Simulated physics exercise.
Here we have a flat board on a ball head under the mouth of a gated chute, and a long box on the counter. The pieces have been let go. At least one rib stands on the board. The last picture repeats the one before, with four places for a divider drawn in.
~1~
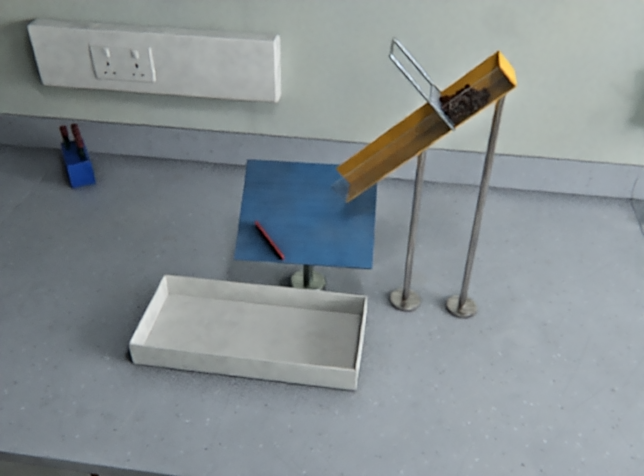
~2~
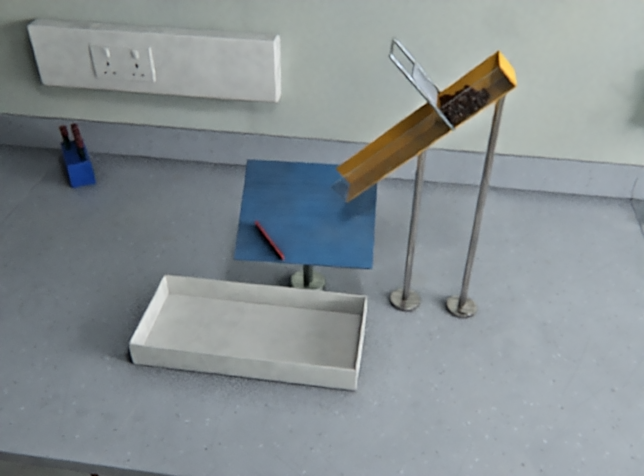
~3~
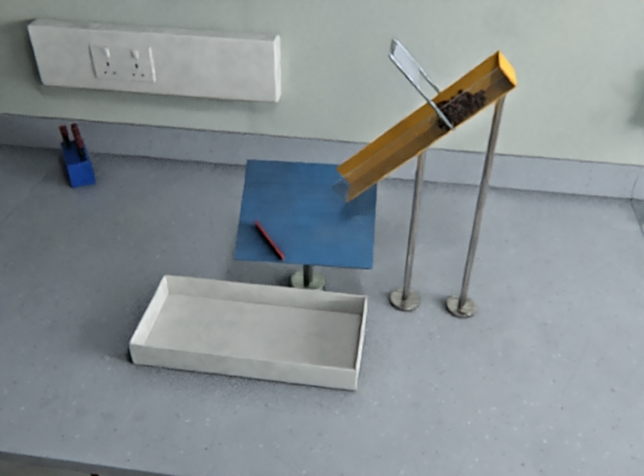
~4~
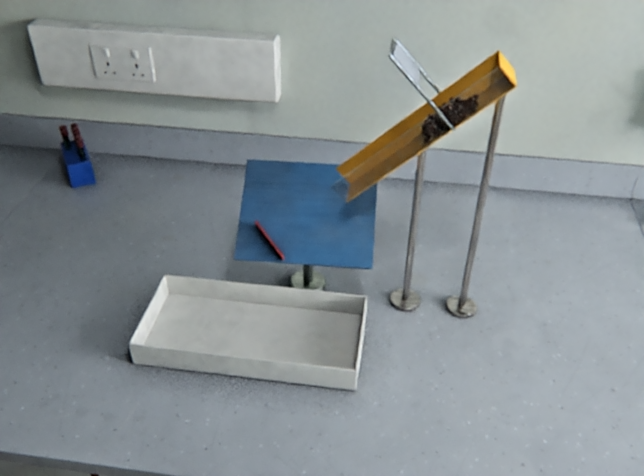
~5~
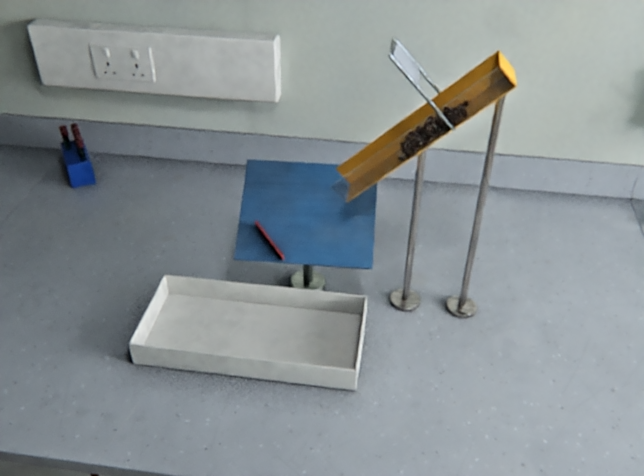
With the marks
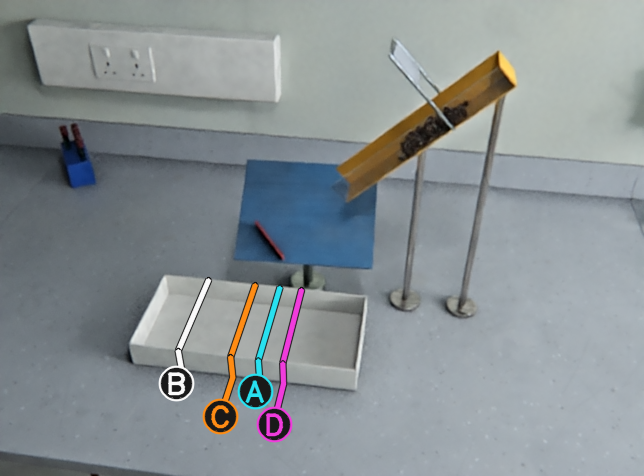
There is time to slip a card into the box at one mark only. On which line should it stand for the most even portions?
Best: D.
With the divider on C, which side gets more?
Right.
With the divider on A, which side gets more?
More lands on the right.
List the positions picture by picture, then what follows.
In the first picture, load behind the gate at (466, 103), allspice berries; lip of the chute at (349, 193), sloping fairly steeply.
In the second picture, middle of the board at (308, 212), tilted fairly steeply; middle of its low edge at (303, 264); of its high edge at (313, 163).
In the third picture, front corners of the box at (129, 344) and (356, 371), empty; front of the load at (443, 126).
In the fourth picture, middle of the load at (451, 118); its front at (426, 128), about a quarter of the way to the lip; rib from (256, 221) to (282, 256).
In the fifth picture, middle of the load at (432, 126); its front at (402, 158), about half of the way to the lip.
On the marked copy, line A crosses the front rim at (258, 359); line B crosses the front rim at (178, 350); line C crosses the front rim at (230, 356); line D crosses the front rim at (283, 362).
Choosing A, of what is caught, a small part on the left of the divider, nearly all on the right.
Choosing B, of what is caught, a small part on the left of the divider, nearly all on the right.
Choosing C, of what is caught, a small part on the left of the divider, nearly all on the right.
Choosing D, of what is caught, about half on the left of the divider, about half on the right.
